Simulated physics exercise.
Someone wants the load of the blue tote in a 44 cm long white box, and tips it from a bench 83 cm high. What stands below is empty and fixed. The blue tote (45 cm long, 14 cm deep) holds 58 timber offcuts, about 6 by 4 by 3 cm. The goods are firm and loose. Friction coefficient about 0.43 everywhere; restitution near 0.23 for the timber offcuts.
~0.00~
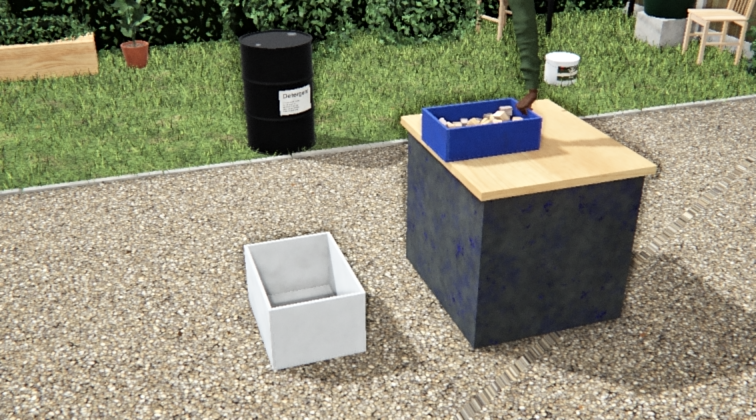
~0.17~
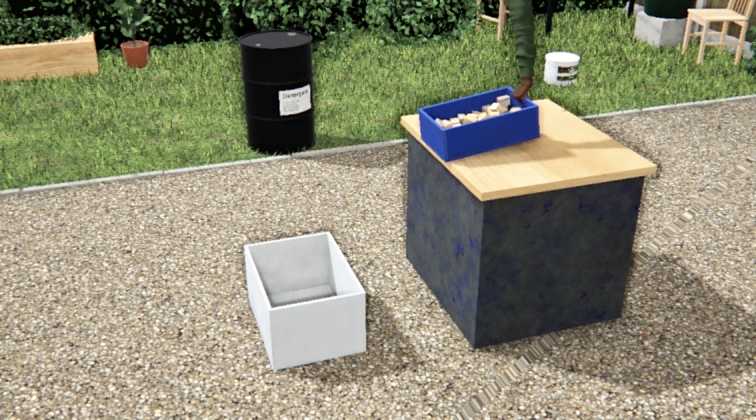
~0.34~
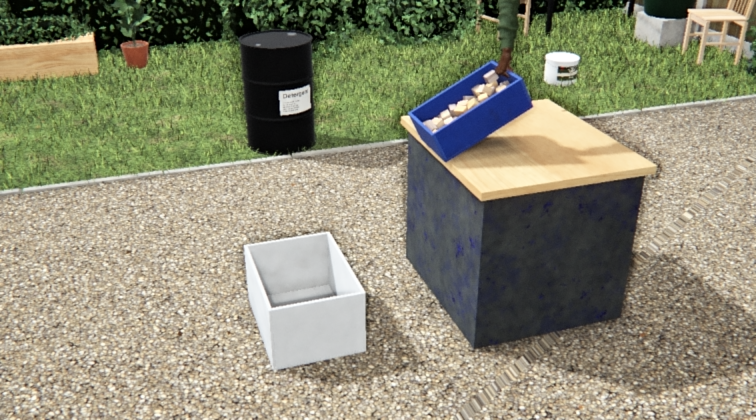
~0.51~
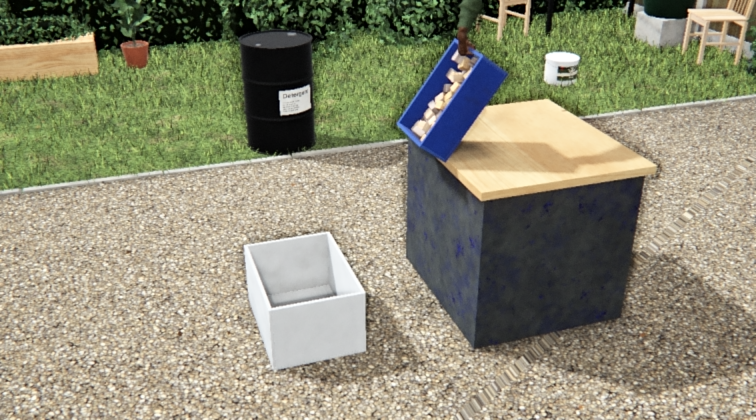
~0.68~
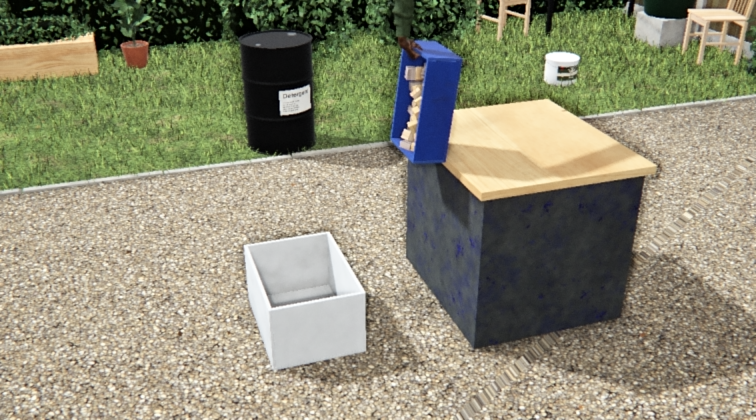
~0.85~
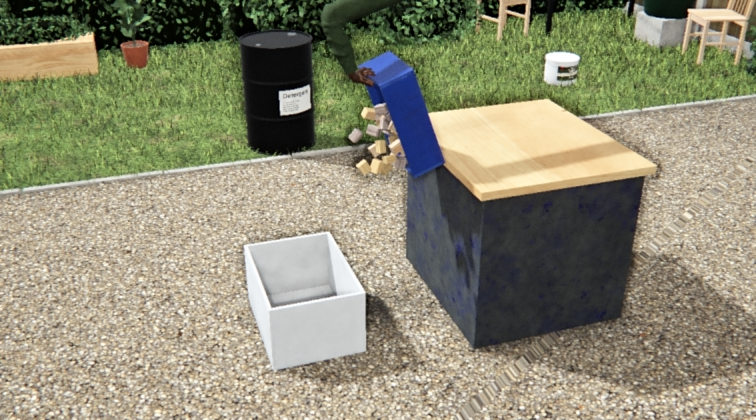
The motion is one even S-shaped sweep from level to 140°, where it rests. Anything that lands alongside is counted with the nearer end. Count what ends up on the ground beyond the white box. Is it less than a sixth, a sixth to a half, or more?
Expect less than a sixth of the load on the ground beyond the white box.
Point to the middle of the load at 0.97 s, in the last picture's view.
At about (385, 166).
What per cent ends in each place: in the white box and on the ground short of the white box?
Roughly 35 and 65 per cent.
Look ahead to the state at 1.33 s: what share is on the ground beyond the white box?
About 0 per cent.
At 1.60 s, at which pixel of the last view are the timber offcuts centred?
Around (357, 310).
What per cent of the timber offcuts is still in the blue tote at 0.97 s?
Roughly 40 per cent is still inside.
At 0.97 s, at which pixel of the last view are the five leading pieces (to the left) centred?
Around (332, 210).
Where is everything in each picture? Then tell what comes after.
In the first picture (each is followed by its nearest rim corner in this view), blue tote, (449, 129); white box, (272, 309); 0° from level; none out.
In the second picture, blue tote, (445, 129); 8° from level.
In the third picture, blue tote, (434, 133); 27° from level.
In the fourth picture, blue tote, (421, 144); 54° from level.
In the fifth picture, blue tote, (413, 160); 83° from level.
In the sixth picture, blue tote, (413, 175); white box, (272, 309); 110° from level; 11 out, the lowest offcut at (385, 168).
After 0.97 s, tilt 126°; 24 still in the blue tote and 34 in the air.
After 1.12 s, tilt 138°; 7 still in the blue tote, 15 in the white box, 2 on the ground short of the white box and 34 in the air.
After 1.33 s, tilt 140°; 21 in the white box, 21 on the ground short of the white box and 16 in the air.
When it is over (at 1.60 s), 21 in the white box and 37 on the ground short of the white box. Asked share, 0 of 58, 0 per cent.
